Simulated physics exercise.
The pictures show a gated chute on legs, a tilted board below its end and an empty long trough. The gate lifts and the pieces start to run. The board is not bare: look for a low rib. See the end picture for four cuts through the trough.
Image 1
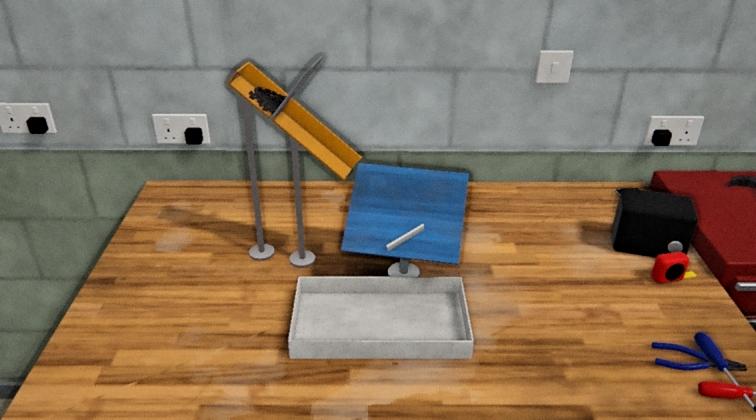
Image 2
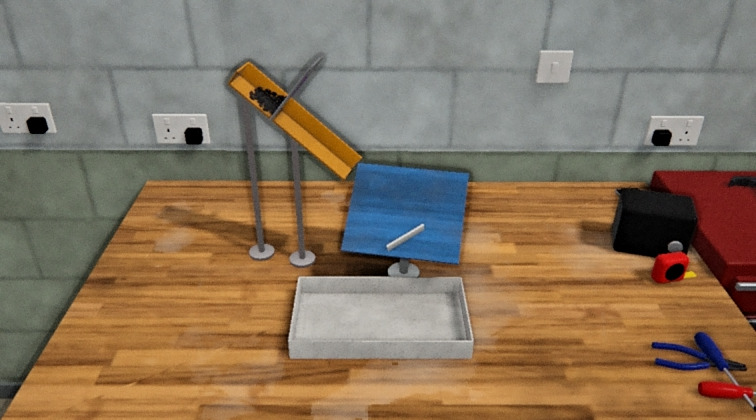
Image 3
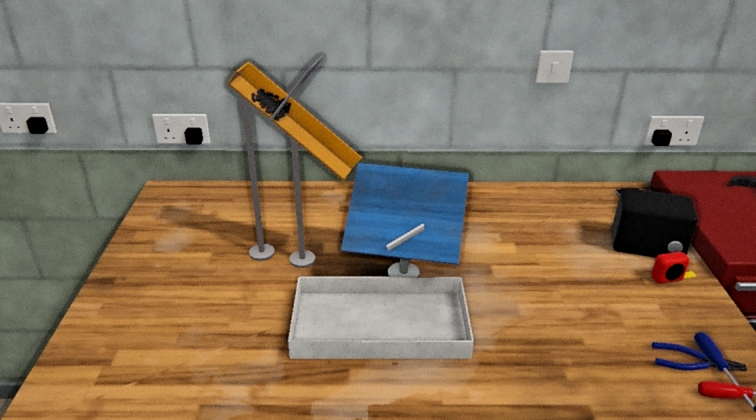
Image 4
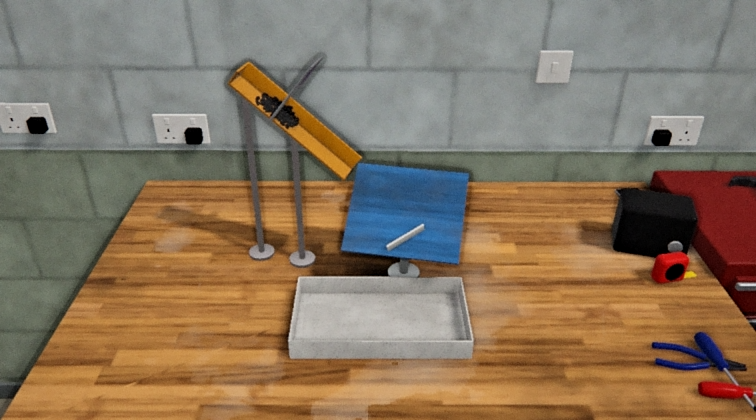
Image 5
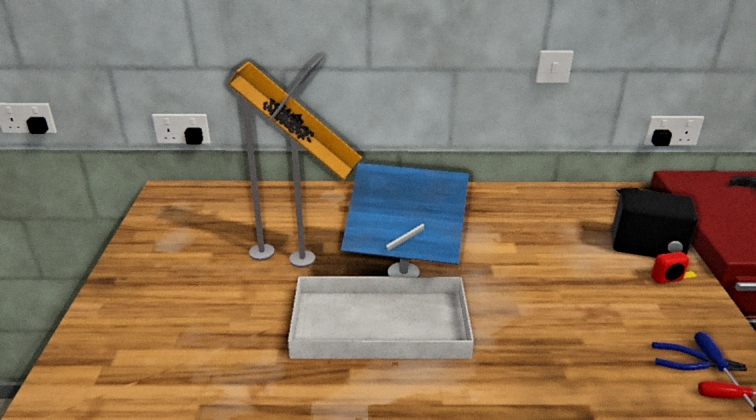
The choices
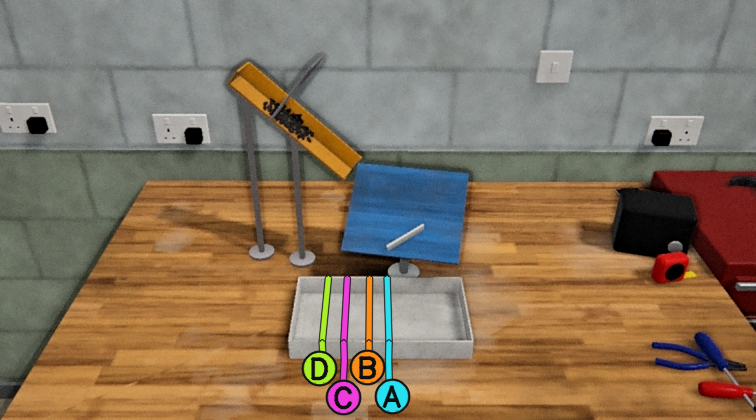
Black beans bunched behind a grey gate near the top of an orange chute on two grey legs begin to slide down to the right as the gate lifts, spreading into a loose, longer cluster partway along it. Below the chute's lip, a tilted blue board carries a low white rib, with an empty pale trough in front. The fixed, slightly raised view shows a wooden workbench against a block wall with sockets, pliers at right.
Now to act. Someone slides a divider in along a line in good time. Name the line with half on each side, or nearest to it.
B works best here.
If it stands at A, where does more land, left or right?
Left.
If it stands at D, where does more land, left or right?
Right.
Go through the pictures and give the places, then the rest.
Load behind the gate at (272, 101), black beans; lip of the chute at (348, 174), sloping fairly steeply, in the first picture.
Middle of the board at (406, 211), tilted fairly steeply; middle of its low edge at (399, 257); of its high edge at (413, 168), in the second picture.
Front corners of the trough at (289, 341) and (473, 341), empty; front of the load at (283, 115), in the third picture.
Middle of the load at (278, 112); its front at (295, 124), about a quarter of the way to the lip; rib from (424, 224) to (387, 246), in the fourth picture.
Middle of the load at (287, 120); its front at (309, 140), about half of the way to the lip, in the fifth picture.
On the marked copy, line A crosses the front rim at (388, 341); line B crosses the front rim at (369, 341); line C crosses the front rim at (343, 341); line D crosses the front rim at (322, 341).
For line A, of what is caught, nearly all on the left of the divider, a stray few on the right.
For line B, of what is caught, about two thirds on the left of the divider, about a third on the right.
For line C, of what is caught, a stray few on the left of the divider, nearly all on the right.
For line D, of what is caught, none on the left of the divider, all on the right.
